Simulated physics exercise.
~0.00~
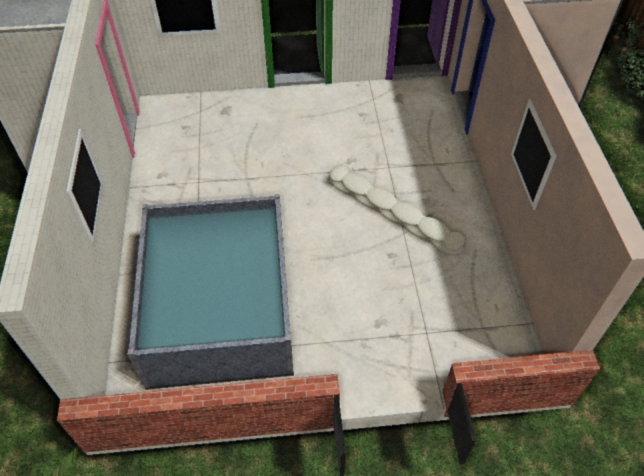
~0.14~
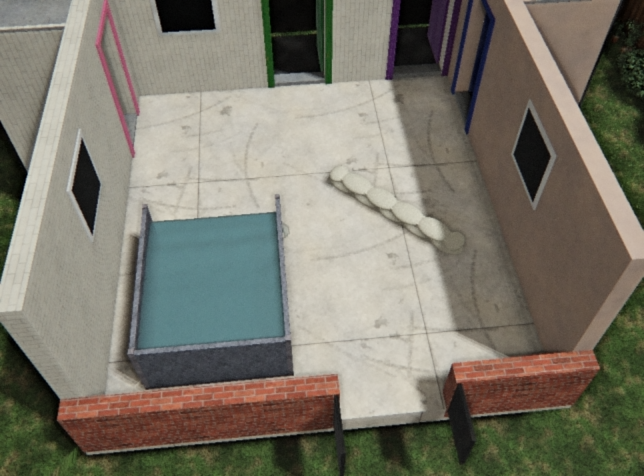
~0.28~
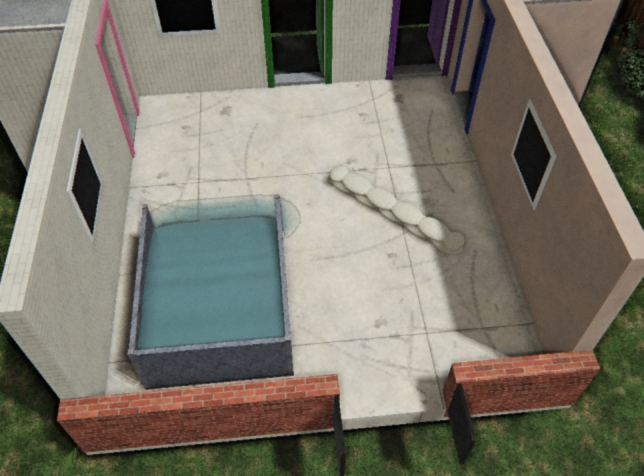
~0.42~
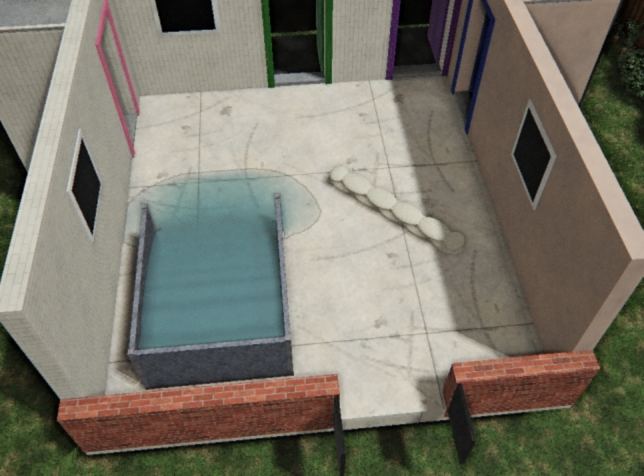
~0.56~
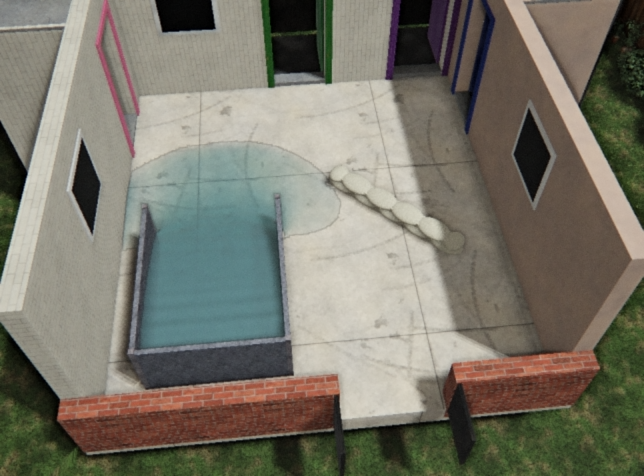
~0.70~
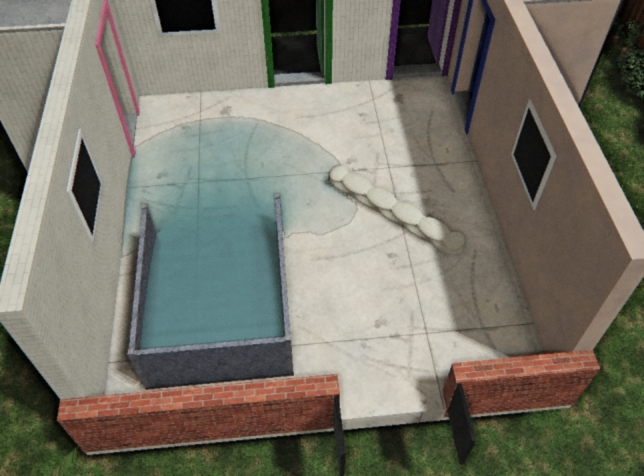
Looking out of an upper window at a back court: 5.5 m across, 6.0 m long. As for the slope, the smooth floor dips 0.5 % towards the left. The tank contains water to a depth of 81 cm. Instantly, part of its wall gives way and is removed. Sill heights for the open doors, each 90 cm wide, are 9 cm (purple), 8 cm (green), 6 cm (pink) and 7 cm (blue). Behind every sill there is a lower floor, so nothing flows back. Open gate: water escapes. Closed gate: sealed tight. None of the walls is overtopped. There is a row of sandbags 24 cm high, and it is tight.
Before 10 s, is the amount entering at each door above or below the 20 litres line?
Purple door above, green door above, pink door above, blue door above.
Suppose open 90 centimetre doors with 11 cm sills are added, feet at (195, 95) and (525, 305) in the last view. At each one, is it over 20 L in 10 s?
So the first one exceeds it, while the second one doesn't reach it.
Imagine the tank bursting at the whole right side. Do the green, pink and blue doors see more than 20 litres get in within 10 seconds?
Then: Green short of it, pink beyond it, blue short of it.
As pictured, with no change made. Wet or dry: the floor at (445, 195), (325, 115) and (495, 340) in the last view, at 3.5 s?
Point 1: Unreached; point 2: Reached; point 3: Unreached.
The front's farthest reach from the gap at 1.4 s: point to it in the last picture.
Somewhere near pixel (344, 84).
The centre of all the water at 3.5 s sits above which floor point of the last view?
Centre: Approx. (259, 160) px.
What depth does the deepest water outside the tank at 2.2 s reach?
It tops out at some 48 cm.
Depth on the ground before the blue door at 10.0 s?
The depth there is near 7.5 cm.
After 1.4 s water covers 40 % of the floor and is deepest (52 cm) near (140, 98); purple door not reached, green door 18 cm at the sill, 10 L in, pink door 13 cm at the sill, 2 L in, blue door not reached.
After 2.2 s water covers 50 % of the floor and is deepest (48 cm) near (140, 98); purple door 9 cm at the sill, 0 L in, green door 27 cm at the sill, 82 L in, pink door 24 cm at the sill, 43 L in, blue door not reached.
After 3.5 s water covers 55 % of the floor and is deepest (32 cm) near (443, 77); purple door 18 cm at the sill, 12 L in, green door 18 cm at the sill, 181 L in, pink door 24 cm at the sill, 220 L in, blue door 19 cm at the sill, 22 L in.
After 6.0 s water covers 80 % of the floor and is deepest (20 cm) near (547, 380); purple door 14 cm at the sill, 75 L in, green door 9 cm at the sill, 214 L in, pink door 11 cm at the sill, 330 L in, blue door 16 cm at the sill, 187 L in.
After 10.0 s water covers 95 % of the floor and is deepest (12 cm) near (165, 417); purple door 8 cm at the sill, 90 L in, green door 8 cm at the sill, 216 L in, pink door 6 cm at the sill, 348 L in, blue door 7 cm at the sill, 231 L in.
